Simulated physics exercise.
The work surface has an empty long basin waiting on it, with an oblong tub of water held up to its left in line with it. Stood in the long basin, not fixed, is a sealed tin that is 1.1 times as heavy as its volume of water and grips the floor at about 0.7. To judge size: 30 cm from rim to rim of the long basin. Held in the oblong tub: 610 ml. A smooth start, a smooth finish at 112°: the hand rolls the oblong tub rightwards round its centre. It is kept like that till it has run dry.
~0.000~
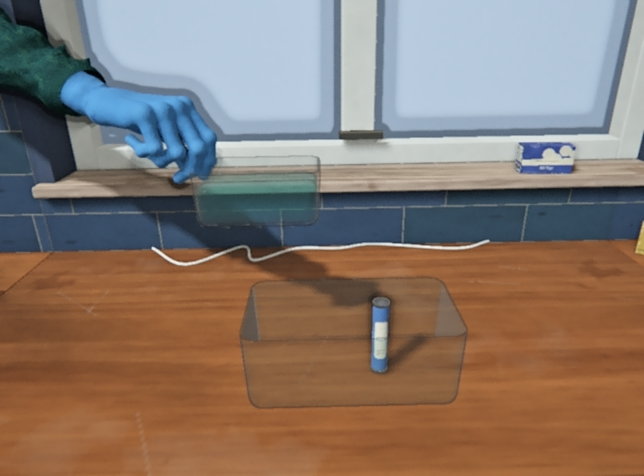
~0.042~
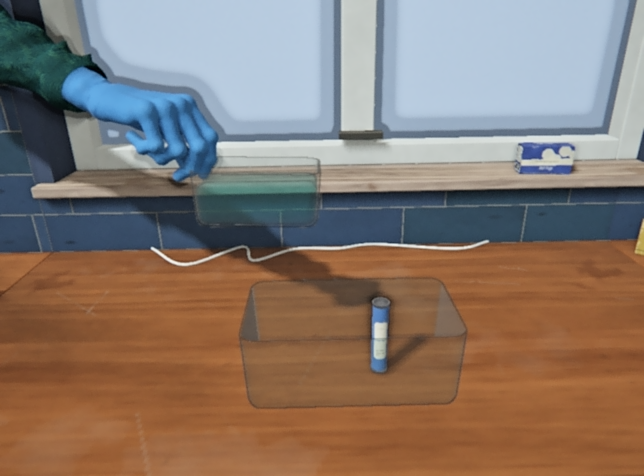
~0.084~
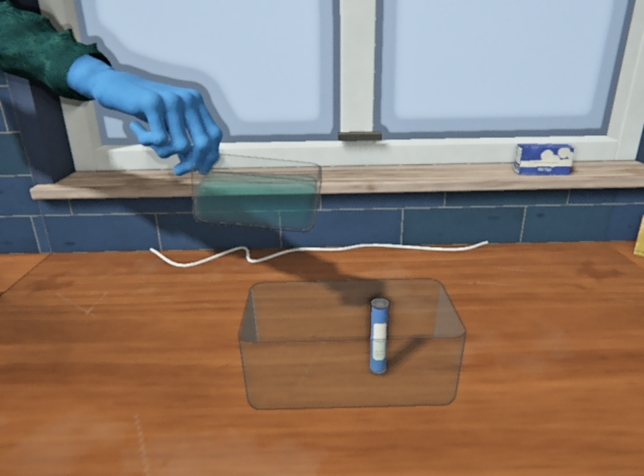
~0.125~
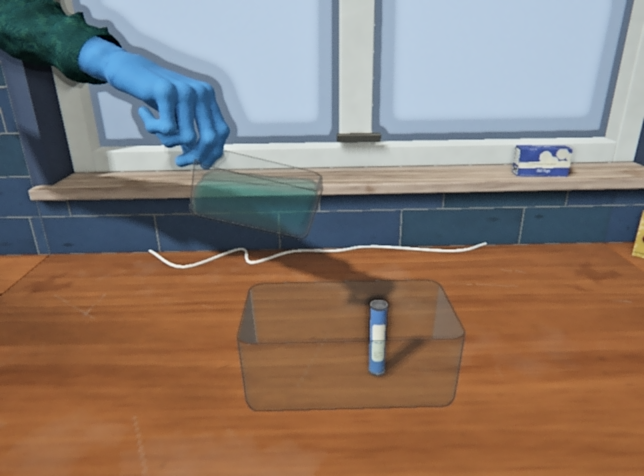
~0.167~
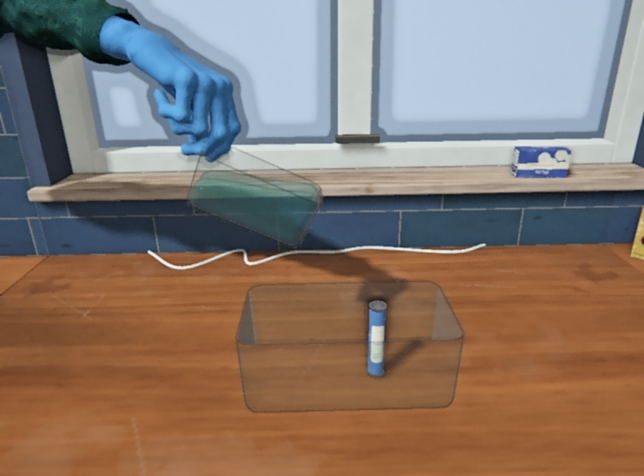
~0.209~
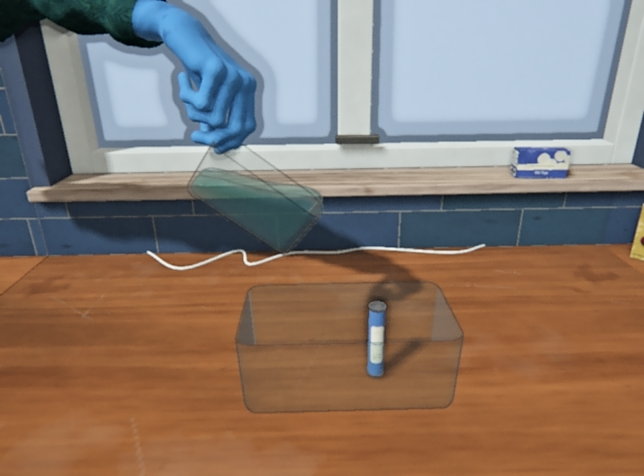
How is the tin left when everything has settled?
The tin is lying toppled.
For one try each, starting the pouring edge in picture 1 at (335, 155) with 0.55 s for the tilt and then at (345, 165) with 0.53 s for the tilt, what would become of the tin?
Try 1: Still standing; try 2: Still standing.
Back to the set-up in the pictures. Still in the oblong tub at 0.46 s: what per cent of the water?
10 %.
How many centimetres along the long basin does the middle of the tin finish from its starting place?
All told, the tin's centre has moved close to 4.5 cm.
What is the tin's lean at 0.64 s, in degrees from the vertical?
5°.
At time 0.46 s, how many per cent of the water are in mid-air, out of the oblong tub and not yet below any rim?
Around 54 in a hundred.
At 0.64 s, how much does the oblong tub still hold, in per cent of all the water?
About 2 per cent.
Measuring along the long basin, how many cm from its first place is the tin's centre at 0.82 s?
Near 2 cm.
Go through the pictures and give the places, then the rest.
In the first frame, it leans 0°; its right rim is at (319, 165); the water meets the walls at (201, 181) and (318, 178); the long basin's rim runs from (247, 309) to (454, 305); the tin's top is at (381, 305).
In the second frame, it leans 2°; its right rim is at (319, 168); the water meets the walls at (201, 180) and (317, 179).
In the third frame, it leans 7°; its right rim is at (320, 174); the water meets the walls at (200, 179) and (318, 183).
In the fourth frame, it leans 15°; its right rim is at (321, 184); the water meets the walls at (200, 179) and (318, 186).
In the fifth frame, it leans 25°; its right rim is at (321, 196); the water meets the walls at (198, 177) and (320, 190).
In the sixth frame, it leans 38°; its right rim is at (318, 210); the water meets the walls at (196, 173) and (312, 200); 5 per cent is over the edge.
By 0.46 s the tilt is 107° and 10 per cent is still to pour; the tin stands where it began.
By 0.64 s the tilt is 112° and 2 per cent is still to pour; the tin leans 5°.
By 0.82 s the tilt is 112° and 0 per cent is still to pour; the tin leans 10°.
By 1.03 s the tilt is 112° and 0 per cent is still to pour; the tin leans 44°.
At rest the tin lies on its side.
